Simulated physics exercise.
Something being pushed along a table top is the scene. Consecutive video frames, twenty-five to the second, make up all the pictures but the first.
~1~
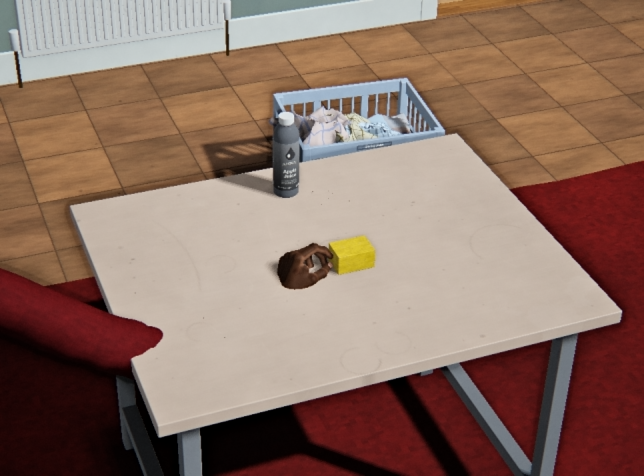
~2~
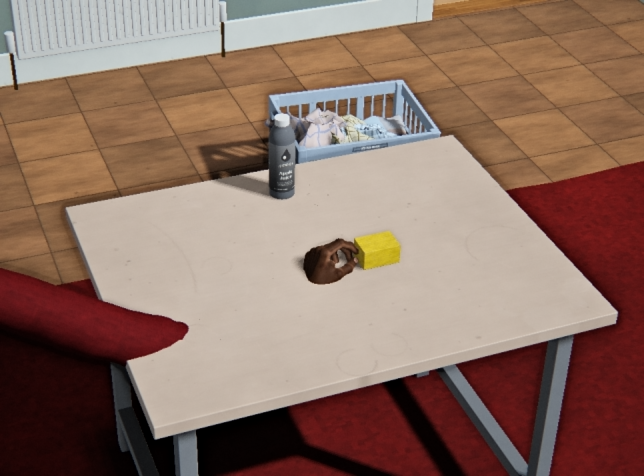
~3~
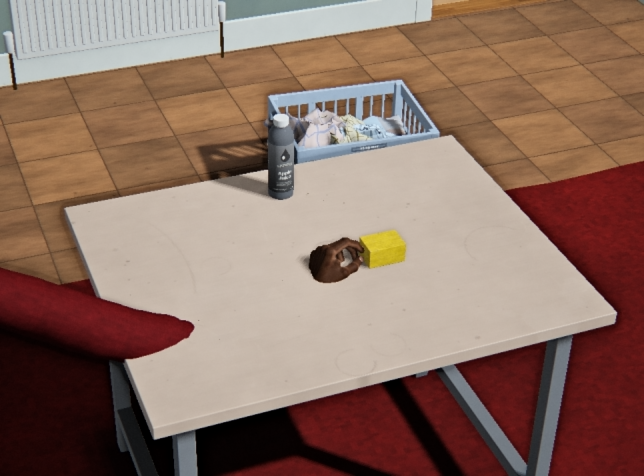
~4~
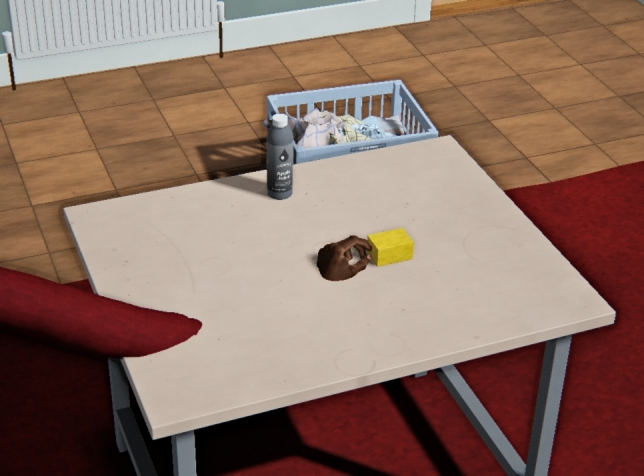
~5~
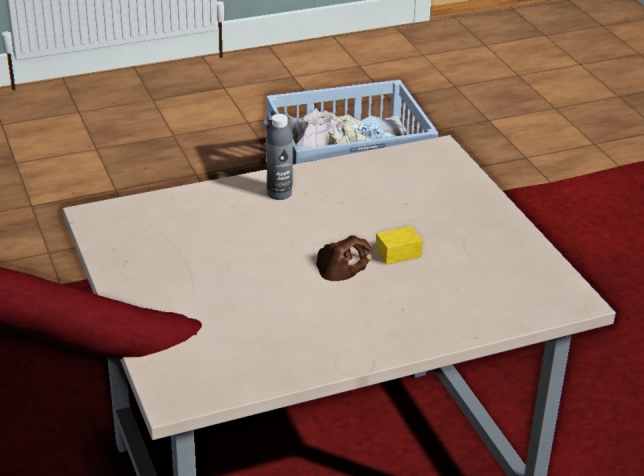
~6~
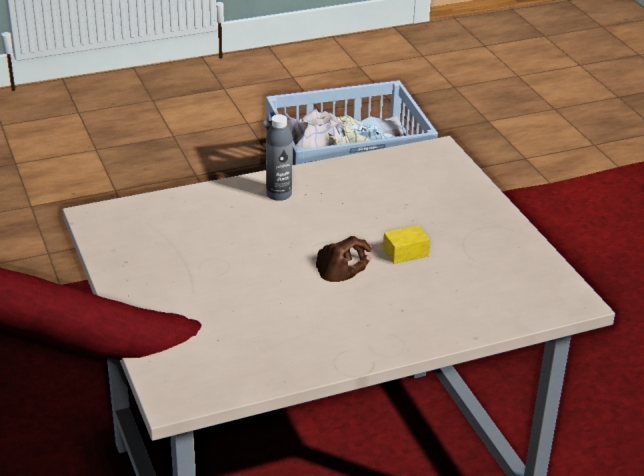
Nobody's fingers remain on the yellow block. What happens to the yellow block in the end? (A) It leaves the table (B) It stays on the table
It stays on the table.
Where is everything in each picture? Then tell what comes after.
In the first frame, under the hand; yellow block (352, 255).
In the second frame, under the hand; yellow block (377, 250).
In the third frame, under the hand; yellow block (382, 249).
In the fourth frame, yellow block (390, 247).
In the fifth frame, yellow block (399, 245) shifted a little.
In the sixth frame, yellow block (406, 244) shifted a little.
Then, 0.24 s on from there, yellow block shifted about its own width near (424, 240).
Then, 0.48 s on from there, yellow block resting near (424, 240).
In the end, moved from the start, yellow block. At the end, from the last picture's camera, yellow block near (424, 240).
